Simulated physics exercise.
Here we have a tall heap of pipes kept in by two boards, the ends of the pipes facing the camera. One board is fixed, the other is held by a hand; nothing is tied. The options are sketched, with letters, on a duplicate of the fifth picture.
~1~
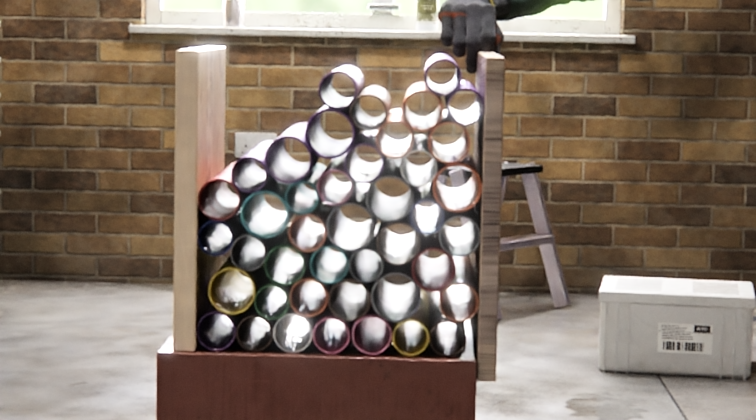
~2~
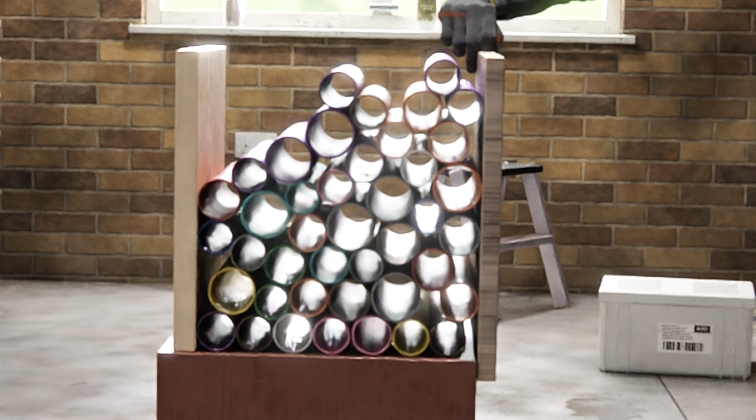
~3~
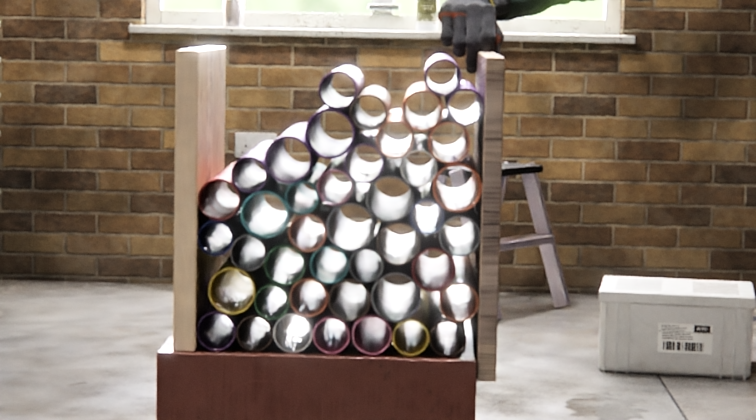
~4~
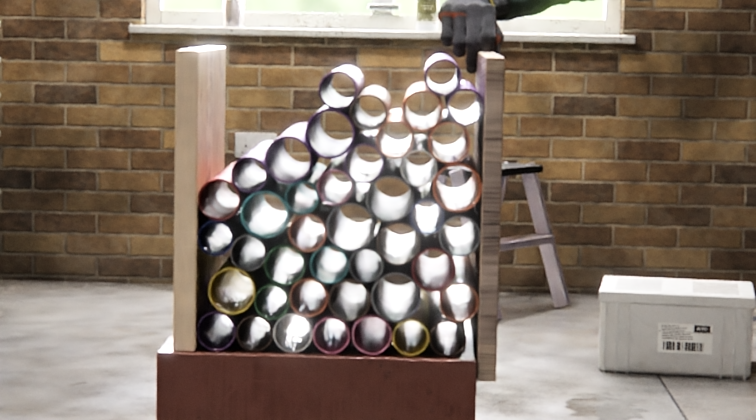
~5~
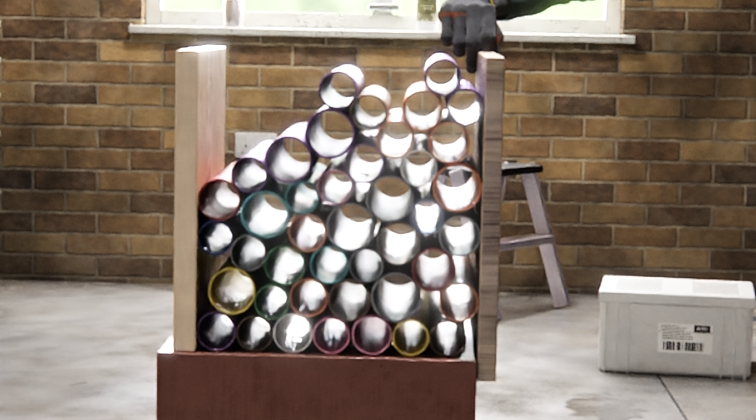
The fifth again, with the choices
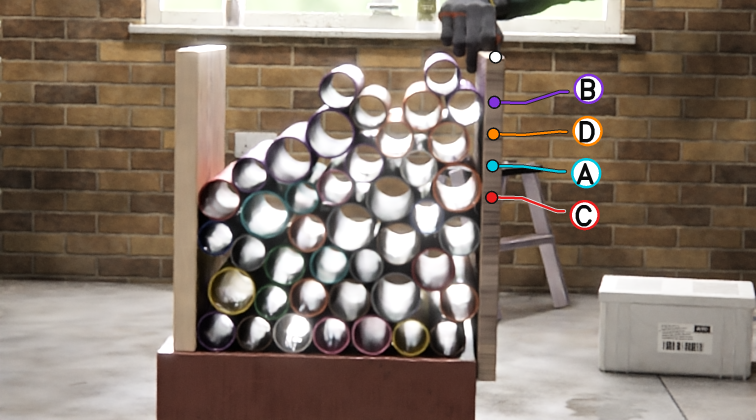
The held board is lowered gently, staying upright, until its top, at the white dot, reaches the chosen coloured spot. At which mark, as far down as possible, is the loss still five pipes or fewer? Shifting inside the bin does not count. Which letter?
C is the limit.
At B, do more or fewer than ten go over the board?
Fewer than ten.
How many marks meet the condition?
Four of the four.
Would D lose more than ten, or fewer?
Fewer than ten.
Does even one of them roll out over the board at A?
At A: Yes.
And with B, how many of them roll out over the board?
With B, none.
On the marked copy, A at (493, 166); B at (495, 102); C at (492, 198); D at (494, 134); the white dot at (496, 57).
With C. Early on, top of the board (484, 120).
Further on, top of the board (482, 194).
At the end, top of the board (482, 197), two out over the board.
As for the rest, A two out over the board; B none out over the board; D none out over the board.
